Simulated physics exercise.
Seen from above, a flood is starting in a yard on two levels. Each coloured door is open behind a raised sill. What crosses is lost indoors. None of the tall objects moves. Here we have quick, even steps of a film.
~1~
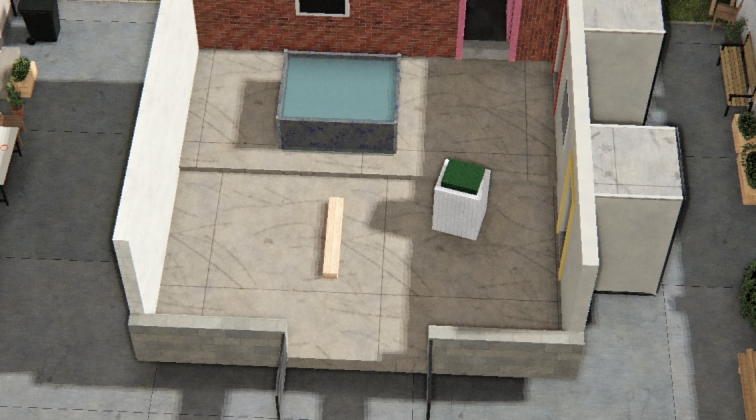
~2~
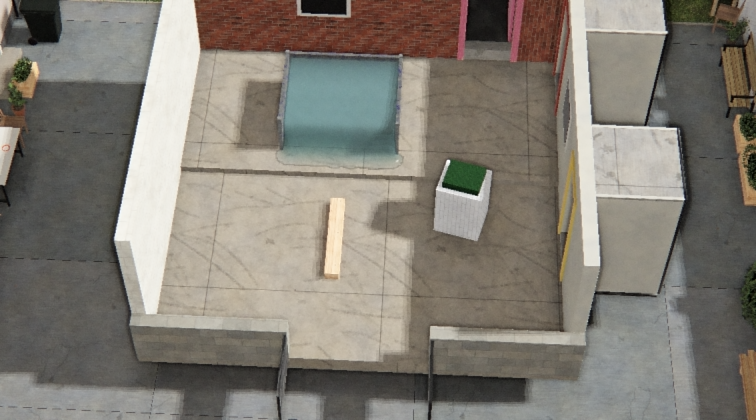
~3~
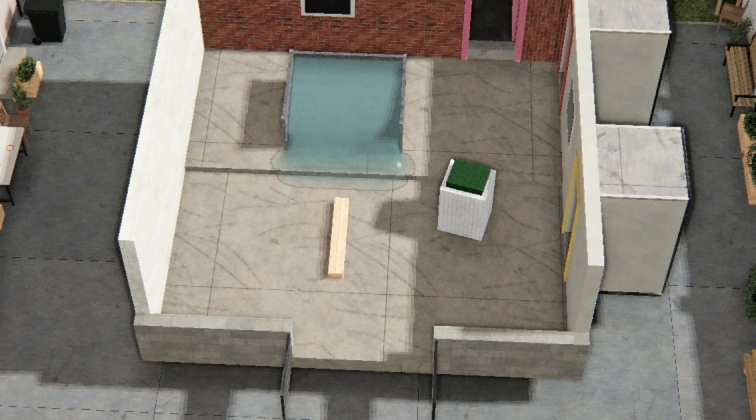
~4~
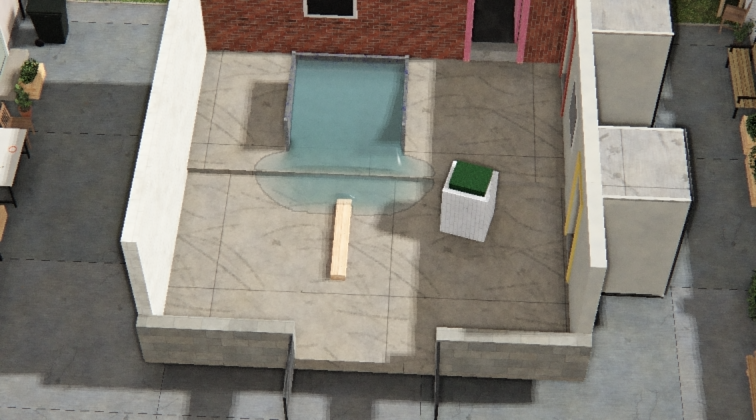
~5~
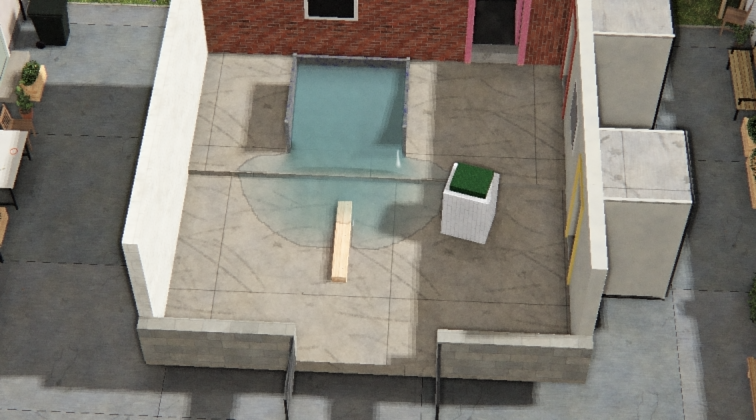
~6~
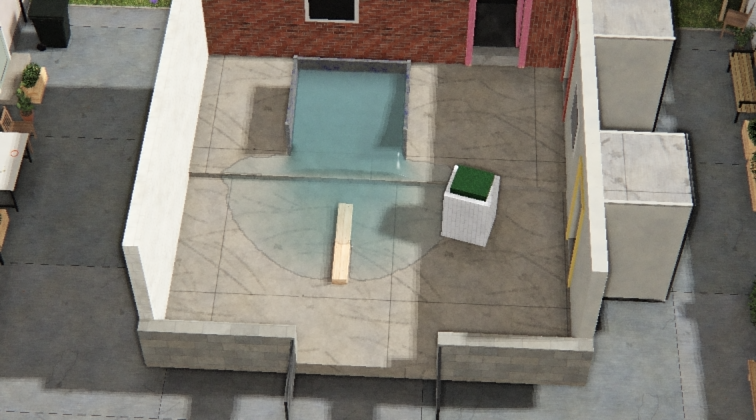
Water pours from the open front of a tank and spreads around a wooden beam.
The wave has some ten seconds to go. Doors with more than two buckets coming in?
Yellow door: Two or fewer; red door: Two or fewer; pink door: Two or fewer.
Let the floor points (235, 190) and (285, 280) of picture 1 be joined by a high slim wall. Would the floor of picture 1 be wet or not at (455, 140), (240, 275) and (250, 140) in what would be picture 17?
Lab note - point 1: Parched; point 2: Parched; point 3: Parched.
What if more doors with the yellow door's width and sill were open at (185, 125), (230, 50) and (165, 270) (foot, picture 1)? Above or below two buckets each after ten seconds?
Reading them off: Comes out lower, comes out lower, comes out higher.
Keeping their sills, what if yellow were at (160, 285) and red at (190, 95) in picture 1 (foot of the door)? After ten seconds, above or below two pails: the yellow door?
Door by door, the yellow door exceeds the limit.
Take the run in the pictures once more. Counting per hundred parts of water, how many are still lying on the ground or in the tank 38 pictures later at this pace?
My figure is close to 66 percent.
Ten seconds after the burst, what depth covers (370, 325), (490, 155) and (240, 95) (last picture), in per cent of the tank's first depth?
In order: 6, 0, 0 %.
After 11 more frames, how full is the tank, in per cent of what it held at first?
22 percent or thereabouts.
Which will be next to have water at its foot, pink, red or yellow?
My pick is the one in yellow.
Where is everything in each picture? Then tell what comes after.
The water tank at (340, 90) is whole and still, in the first frame.
Water pours out at (339, 139) and has run to (400, 157), in the second frame.
The front is at (410, 170), out from the gap at (343, 141), in the third frame.
The front is at (429, 184), out from the gap at (345, 144), in the fourth frame.
Water pours out at (346, 146) and has run to (383, 243), in the fifth frame.
Water pours out at (347, 149) and has run to (378, 274), in the sixth frame.
A moment on, water covers 45 % of the floor; the yellow door not reached, the red door not reached, the pink door not reached.
Next, water covers 50 % of the floor; the yellow door not reached, the red door not reached, the pink door not reached.
Then, water covers 55 % of the floor; the yellow door wet at the sill, nothing in, the red door not reached, the pink door not reached.
Later, water covers 60 % of the floor; the yellow door wet at the sill, nothing in, the red door not reached, the pink door not reached.
In the end, water covers 60 % of the floor; the yellow door under two buckets in, the red door not reached, the pink door not reached.
